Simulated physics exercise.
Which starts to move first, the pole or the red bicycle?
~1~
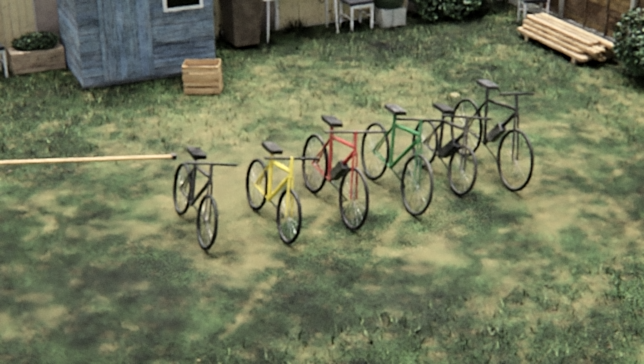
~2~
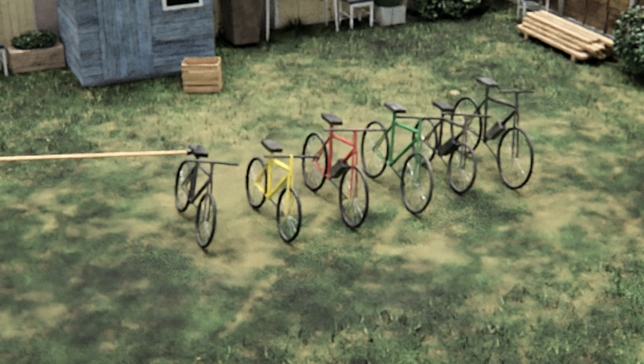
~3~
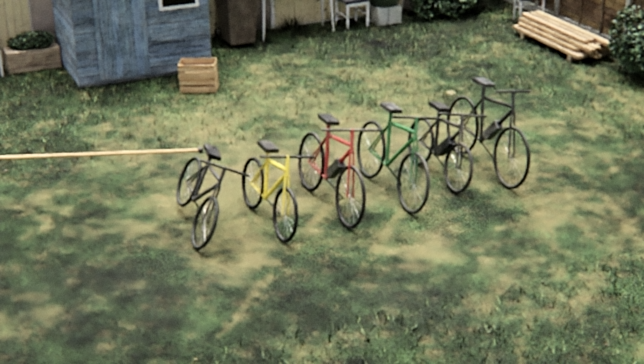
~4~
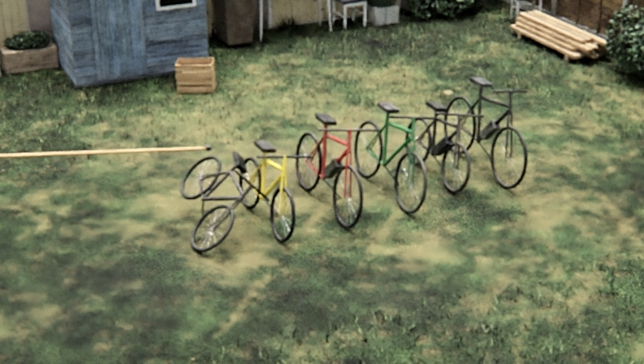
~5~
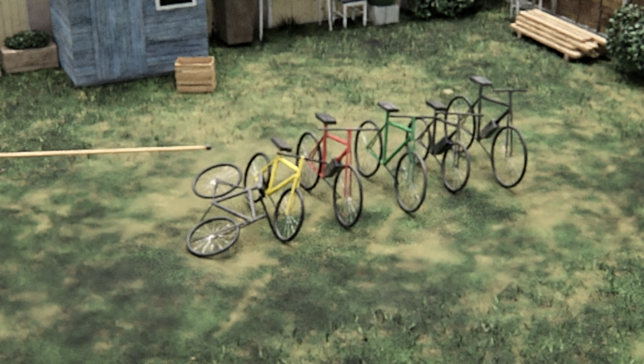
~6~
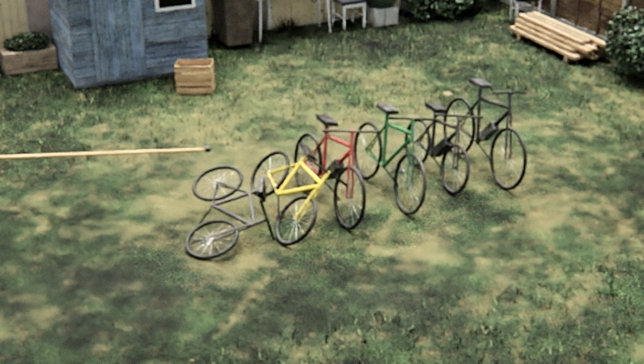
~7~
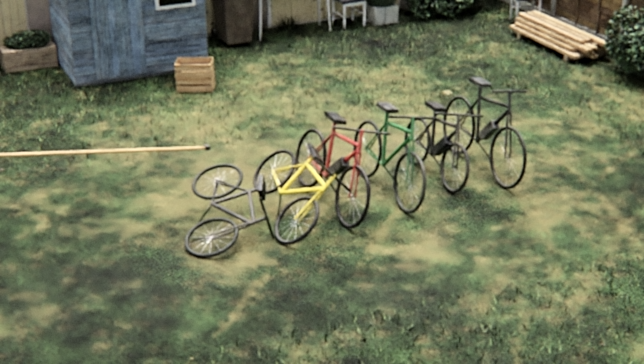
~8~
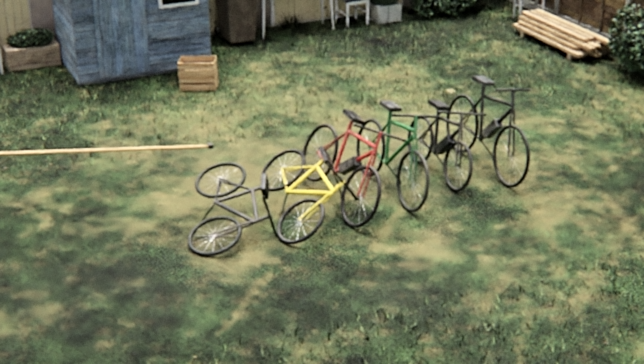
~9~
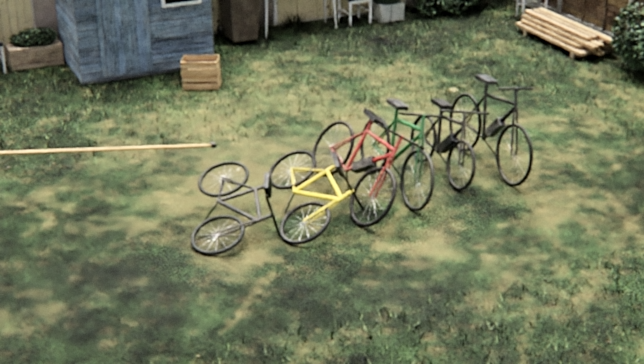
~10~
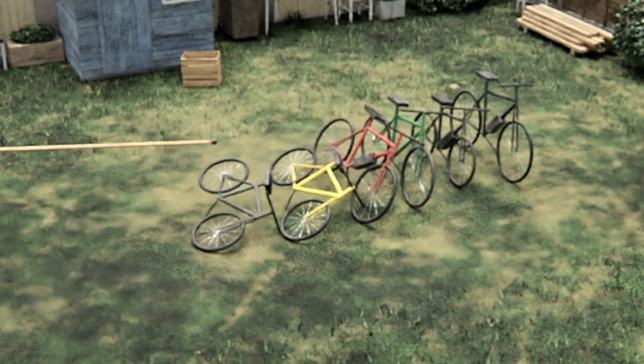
The pole starts to move first. The red bicycle stays upright until later, when it tilts after the dark and yellow bicycles have already tipped.
